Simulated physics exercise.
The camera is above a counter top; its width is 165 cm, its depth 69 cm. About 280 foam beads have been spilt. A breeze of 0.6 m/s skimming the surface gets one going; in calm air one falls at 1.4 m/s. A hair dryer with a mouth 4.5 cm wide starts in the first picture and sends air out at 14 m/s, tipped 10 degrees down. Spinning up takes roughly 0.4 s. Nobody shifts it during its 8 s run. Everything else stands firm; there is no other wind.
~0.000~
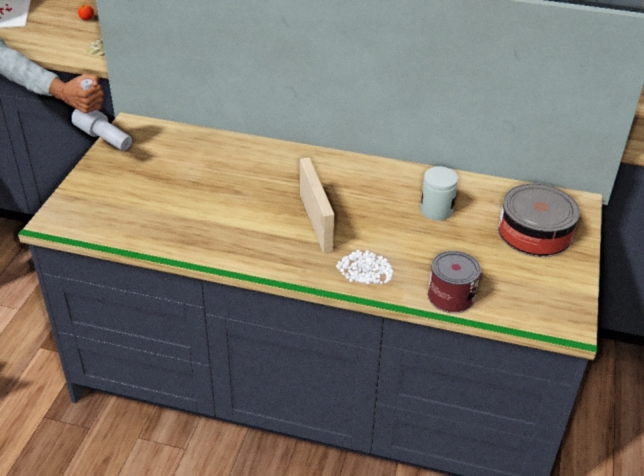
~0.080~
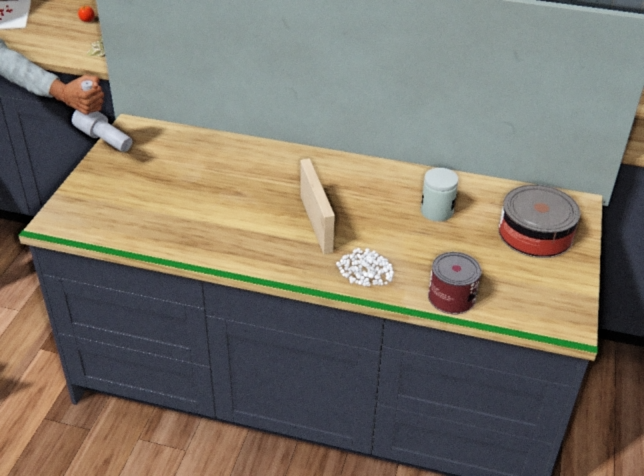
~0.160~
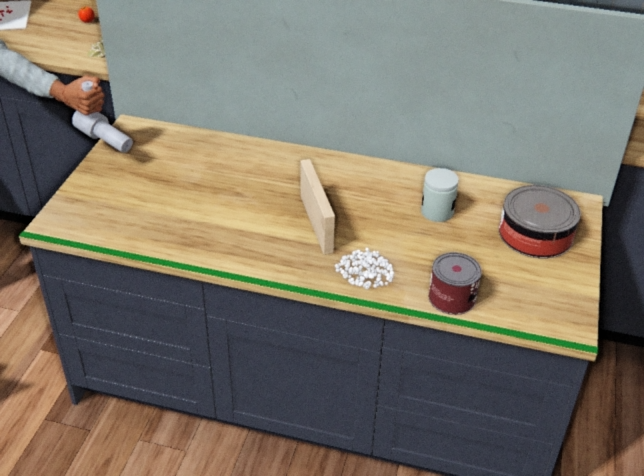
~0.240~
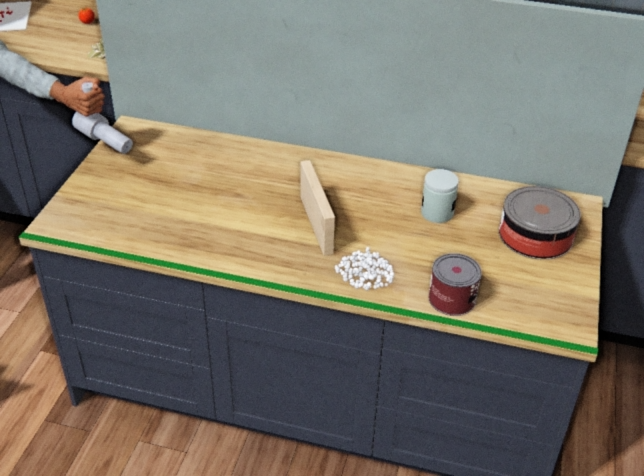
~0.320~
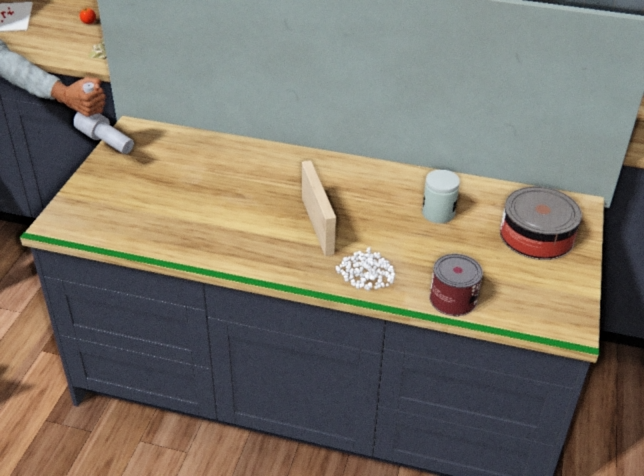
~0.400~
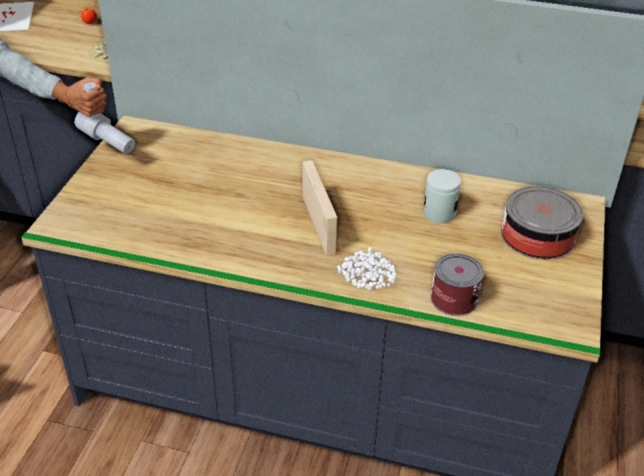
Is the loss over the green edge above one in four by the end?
More than a quarter over the green edge: Yes.
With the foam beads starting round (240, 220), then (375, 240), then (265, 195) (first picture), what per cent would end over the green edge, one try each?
In turn about 100 %, 5 %, 5 %.
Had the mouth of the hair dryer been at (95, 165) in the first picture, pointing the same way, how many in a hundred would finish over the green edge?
In that case some 15 per cent.
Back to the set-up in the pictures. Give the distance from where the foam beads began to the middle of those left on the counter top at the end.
About 20 cm.
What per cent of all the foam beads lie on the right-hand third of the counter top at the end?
Near 30 %.
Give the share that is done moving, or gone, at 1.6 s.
Some 50 per cent.
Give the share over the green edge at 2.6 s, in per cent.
Some 60 per cent.
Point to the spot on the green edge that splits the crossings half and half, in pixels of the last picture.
Near (454, 326).
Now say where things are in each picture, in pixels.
The middle of the foam beads is near (365, 270), none has stirred yet and the mouth of the hair dryer is at (126, 144), in the first picture.
The middle of the foam beads is near (365, 265), none has stirred yet and the green edge is centred on (289, 291), in the second picture.
The middle of the foam beads is near (369, 269), about 1 % have left their places, the top of a board is at (317, 187) and the top of a tin is at (457, 268), in the third picture.
The middle of the foam beads is near (369, 270) and about 1 % have left their places, in the fourth picture.
The middle of the foam beads is near (370, 270) and about 1 % have left their places, in the fifth picture.
The middle of the foam beads is near (371, 270) and about 1 % have left their places, in the sixth picture.
After 1.6 s, 54 % are over the green edge; the middle of those still in play is near (419, 269); 47 % have settled or left.
After 2.6 s, 64 % are over the green edge; the middle of those still in play is near (423, 260); 67 % have settled or left.
After 4.4 s, 68 % are over the green edge; the middle of those still in play is near (426, 255); 74 % have settled or left.
After 8.0 s, at the end, 69 % are over the green edge; the middle of those still in play is near (425, 254).
